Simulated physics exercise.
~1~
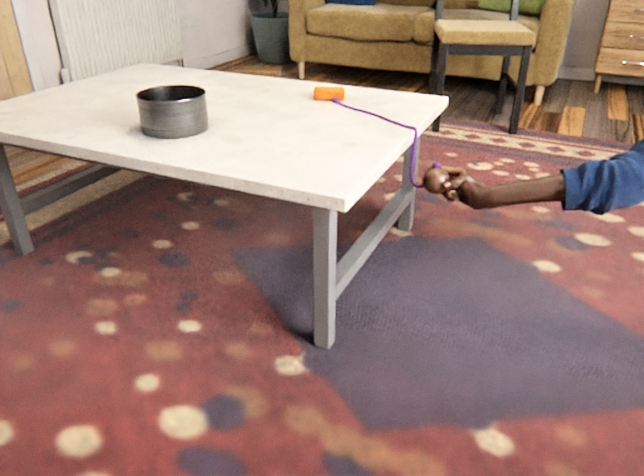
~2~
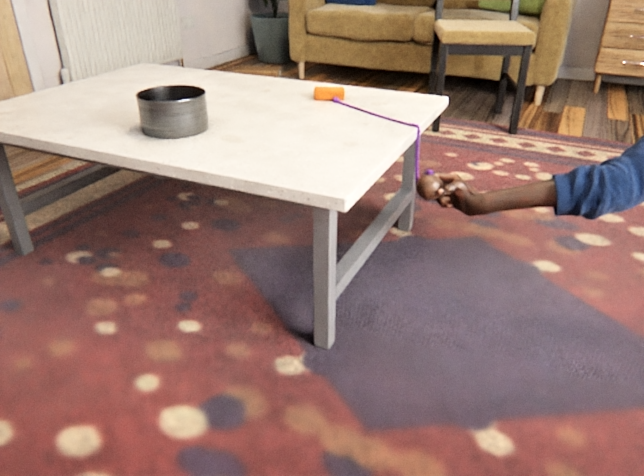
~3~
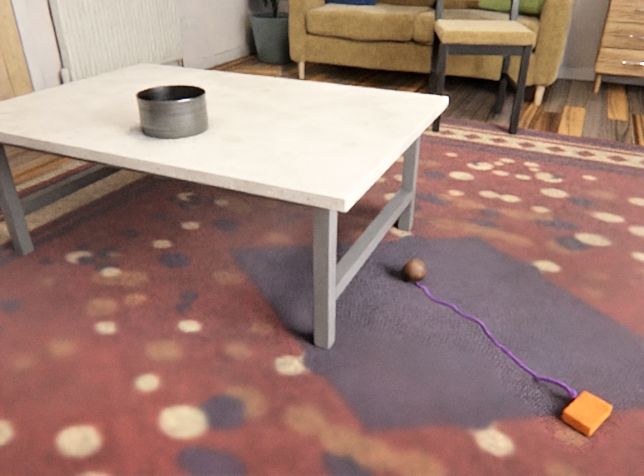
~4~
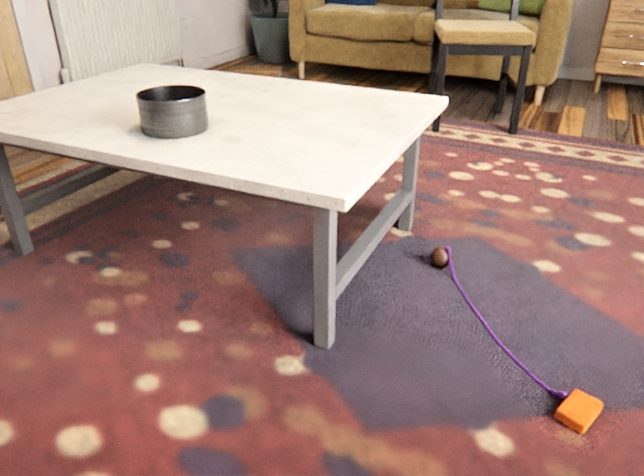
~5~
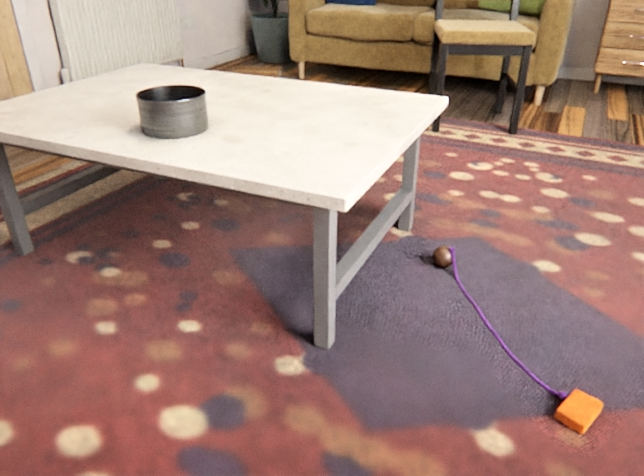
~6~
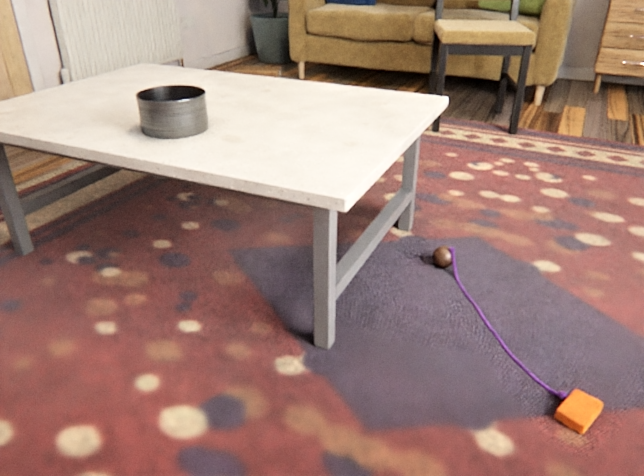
Brown ball on a purple cord dropping from a hand beside a table, pulling an orange sponge onto the rug, pot staying put.
